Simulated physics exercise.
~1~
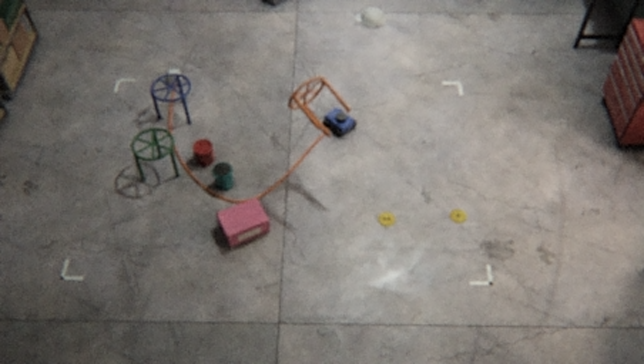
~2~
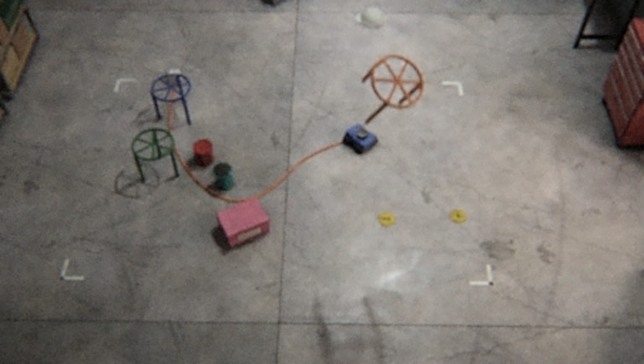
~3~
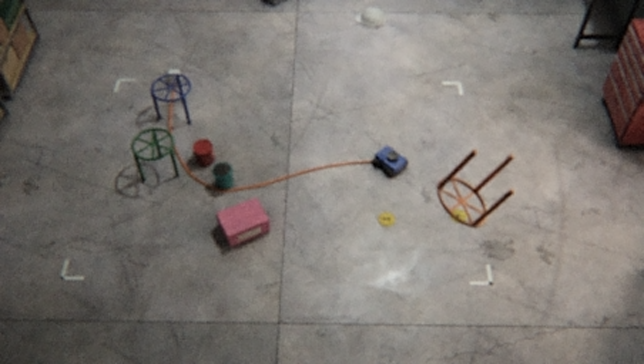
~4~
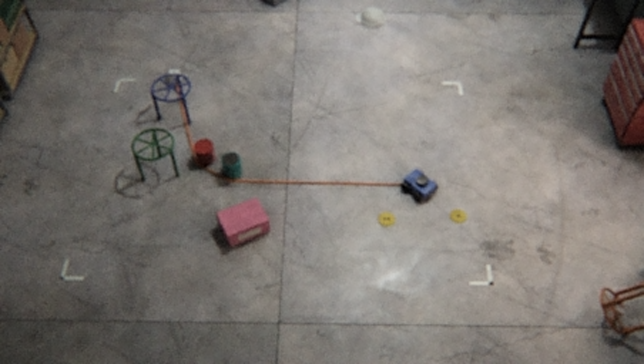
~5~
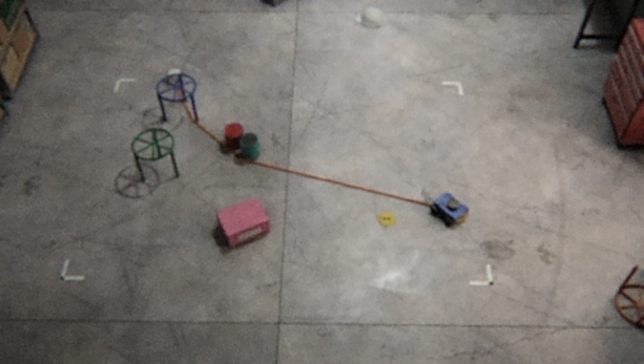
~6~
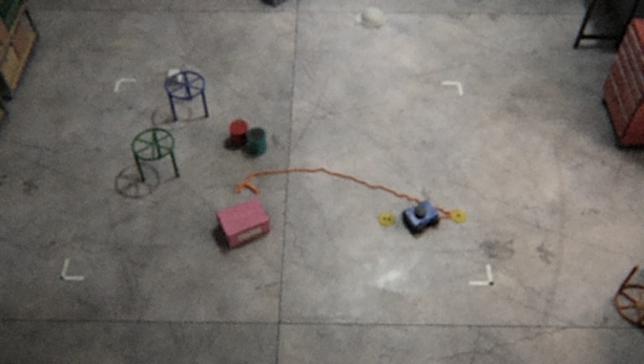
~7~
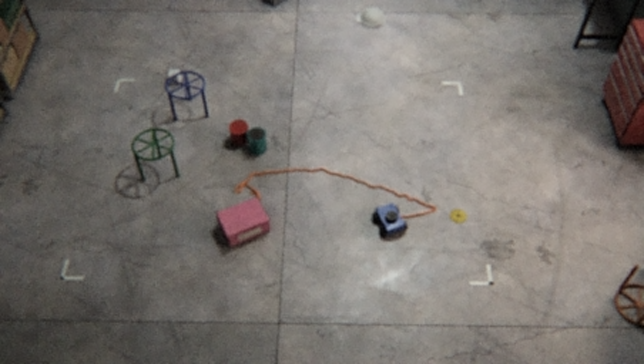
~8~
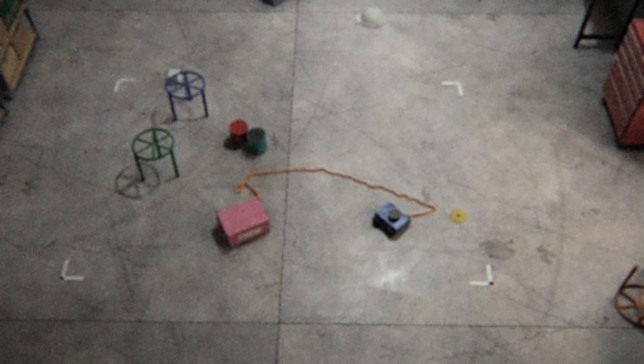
A small blue cart drags an orange cord across the floor, shifting stools and buckets until the cord's far end comes loose.
